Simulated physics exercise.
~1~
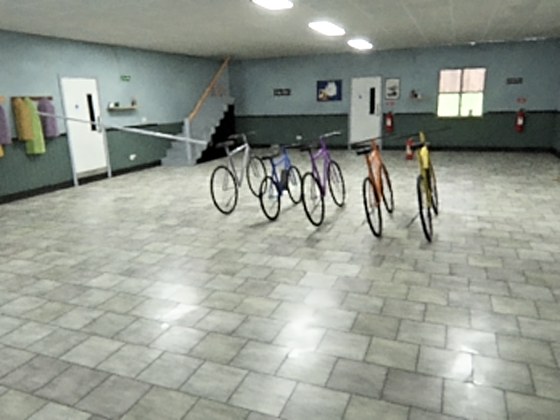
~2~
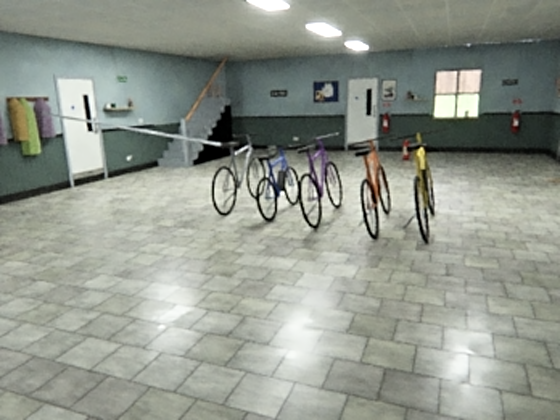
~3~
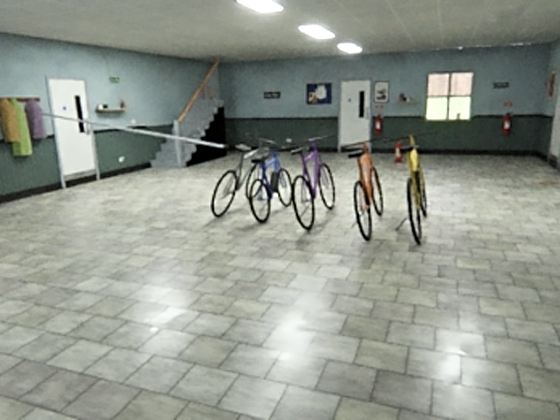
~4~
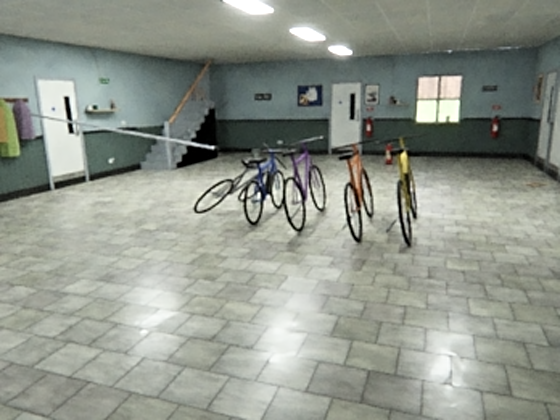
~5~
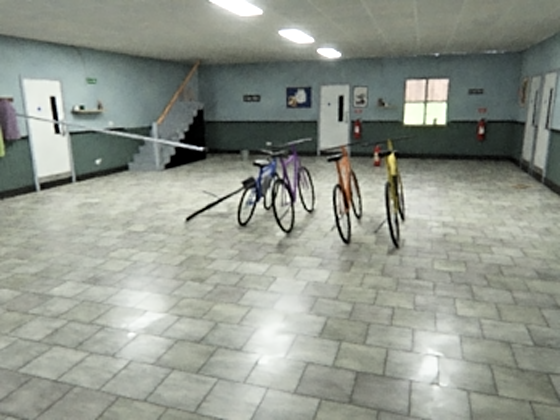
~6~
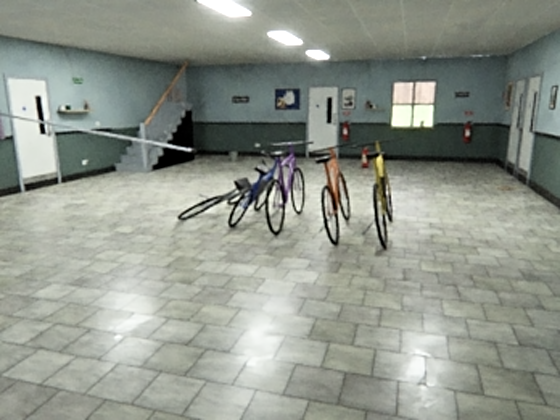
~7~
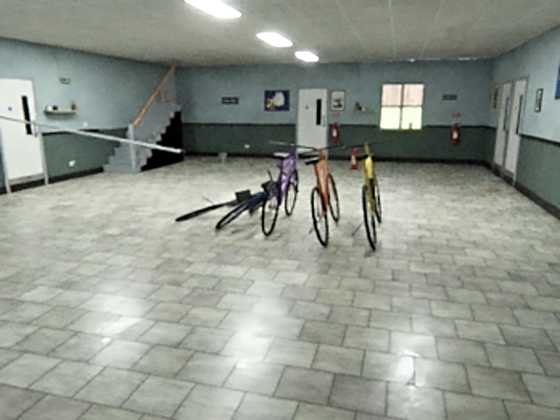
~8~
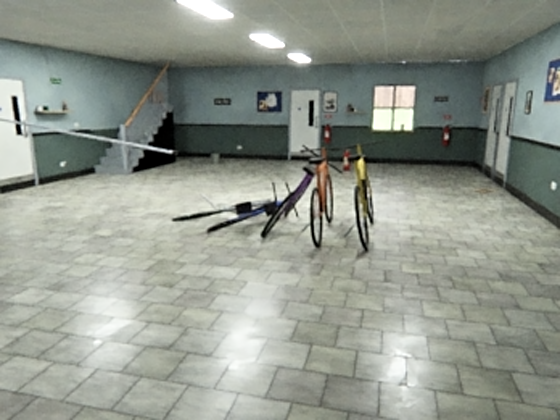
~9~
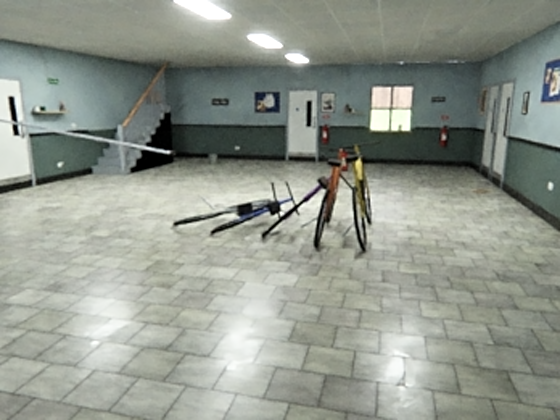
Five bicycles in a tiled hall toppling one after another from the left, the orange one ending tilted against the upright yellow one.
